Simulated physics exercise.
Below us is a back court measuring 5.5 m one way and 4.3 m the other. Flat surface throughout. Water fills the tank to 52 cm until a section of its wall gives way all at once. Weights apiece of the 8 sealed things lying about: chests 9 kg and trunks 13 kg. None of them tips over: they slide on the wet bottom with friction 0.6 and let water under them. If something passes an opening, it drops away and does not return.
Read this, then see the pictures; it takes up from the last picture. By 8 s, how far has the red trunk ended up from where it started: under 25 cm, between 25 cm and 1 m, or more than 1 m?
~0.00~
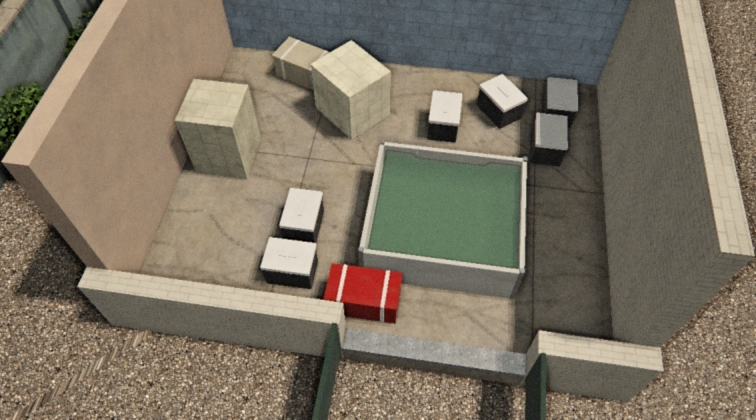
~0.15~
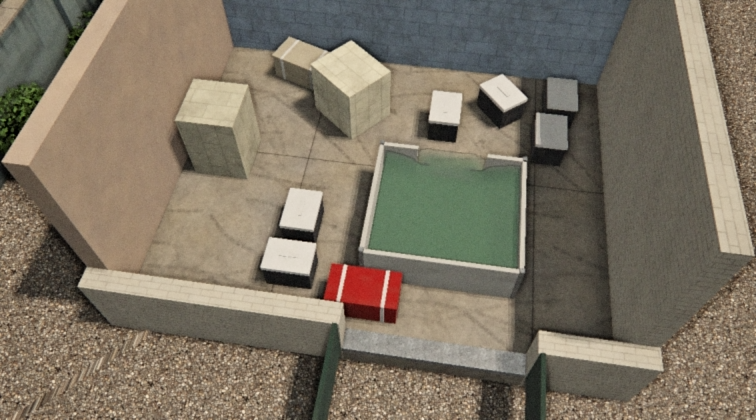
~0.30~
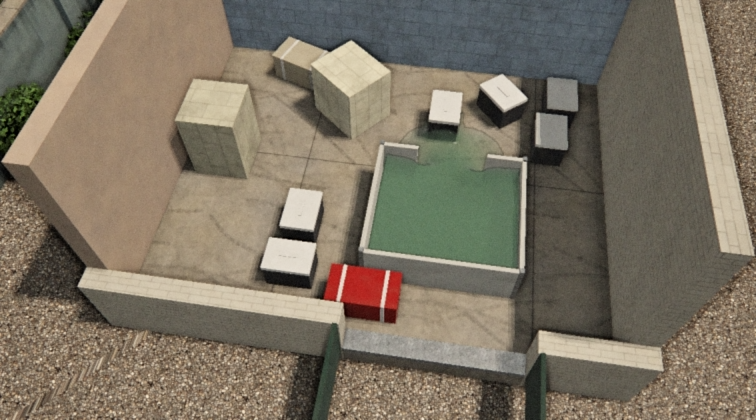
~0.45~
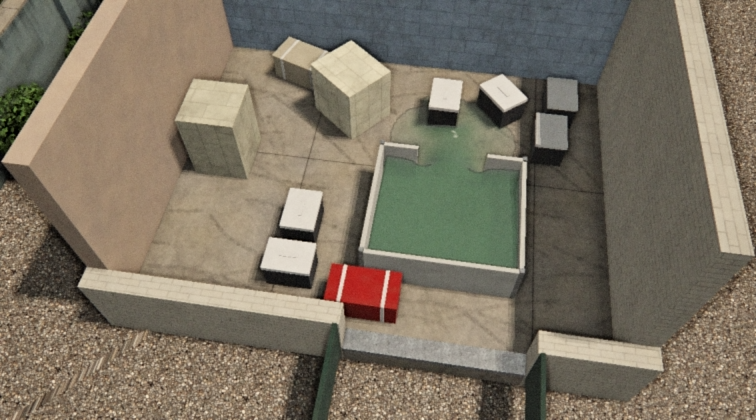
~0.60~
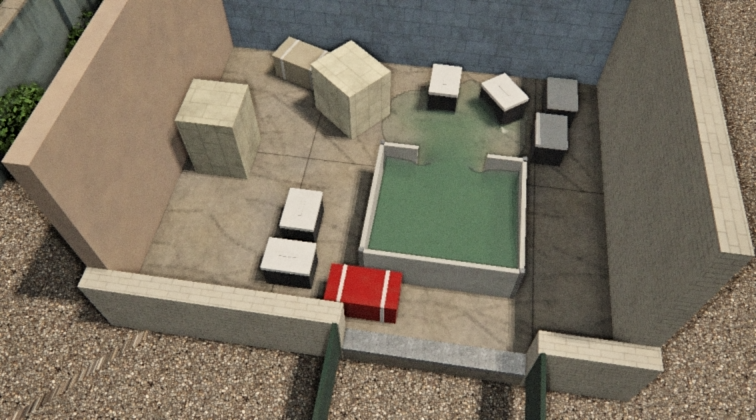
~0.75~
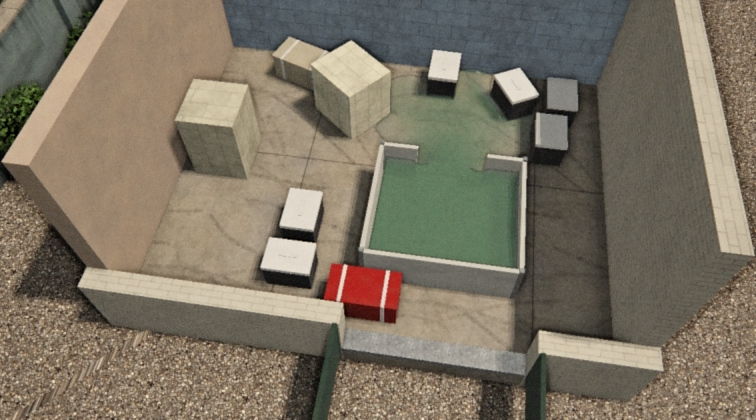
The red trunk has moved under 25 cm.
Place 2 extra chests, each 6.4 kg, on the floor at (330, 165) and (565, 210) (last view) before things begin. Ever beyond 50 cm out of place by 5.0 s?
Below the mark, beyond the mark.
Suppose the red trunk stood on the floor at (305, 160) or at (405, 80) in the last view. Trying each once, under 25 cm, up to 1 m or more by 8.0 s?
One try each gives this: It goes a little way, then it wanders off a long way.
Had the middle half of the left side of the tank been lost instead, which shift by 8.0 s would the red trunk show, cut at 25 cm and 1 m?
In that case the red trunk travels far.
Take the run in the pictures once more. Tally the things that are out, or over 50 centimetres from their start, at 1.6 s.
Tally: 2.
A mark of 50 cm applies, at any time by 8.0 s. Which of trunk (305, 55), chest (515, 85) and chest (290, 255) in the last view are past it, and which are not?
Taking them in order: Exceeded, exceeded and fell shy.
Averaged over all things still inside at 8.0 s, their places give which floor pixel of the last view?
Centred roughly on (367, 223).
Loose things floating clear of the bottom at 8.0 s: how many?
4.
After 1.6 s the red trunk is near (363, 286), 0.0 m from its start, aground; 0 of 8 are out; 2 afloat.
After 3.6 s the red trunk is near (363, 286), 0.0 m from its start, aground; 0 of 8 are out; 2 afloat.
After 5.6 s the red trunk is near (363, 286), 0.0 m from its start, aground; 0 of 8 are out; 4 afloat.
After 8.0 s the red trunk is near (359, 293), 0.1 m from its start, afloat; 0 of 8 are out; 4 afloat.
